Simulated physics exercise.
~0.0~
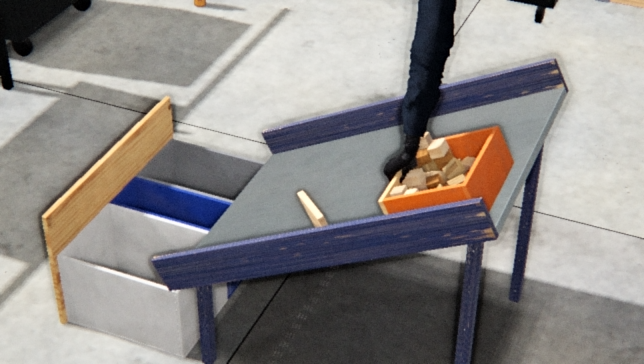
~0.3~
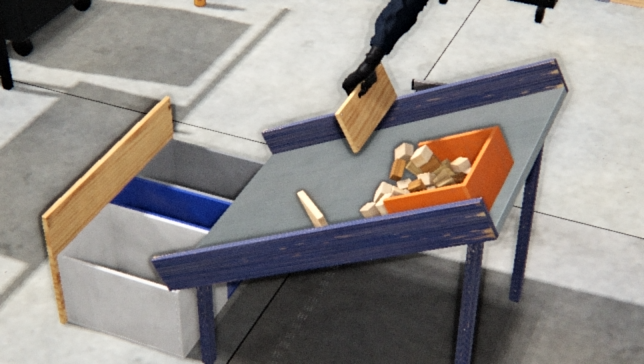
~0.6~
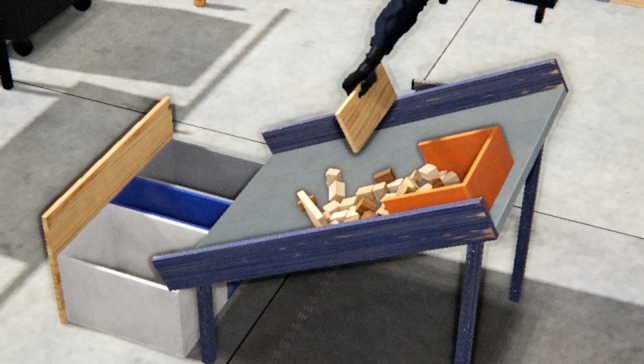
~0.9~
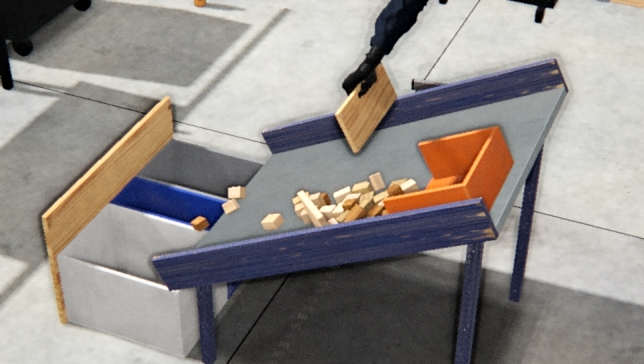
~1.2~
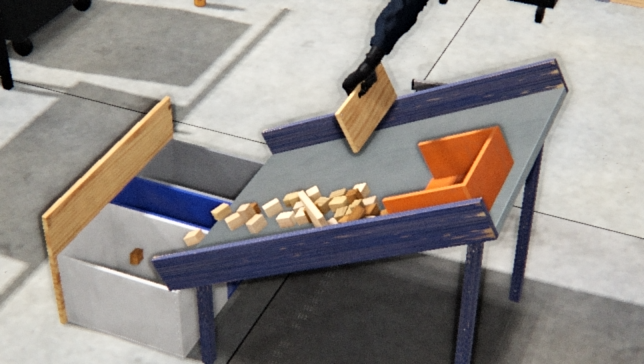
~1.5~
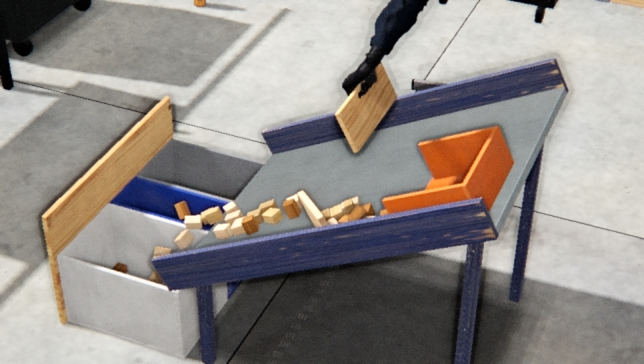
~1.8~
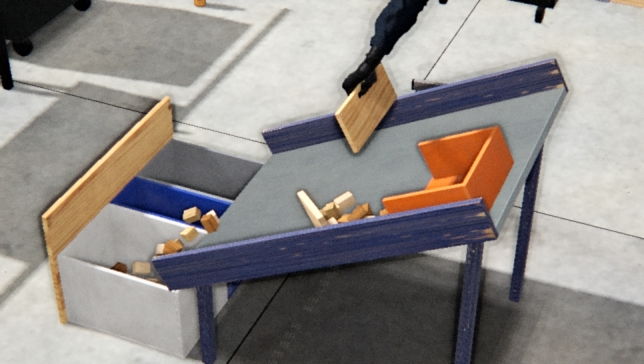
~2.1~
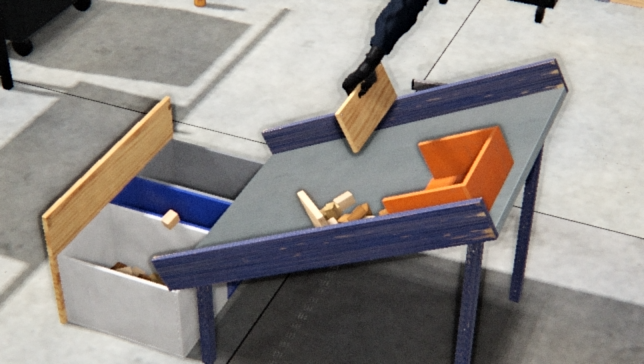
In this clip, a gloved hand lifts a wooden board away from an orange pen, and wooden blocks slide left down a tilted table, many dropping into containers at its lower end, mostly the nearest white tote, while a cluster stays on the slope.
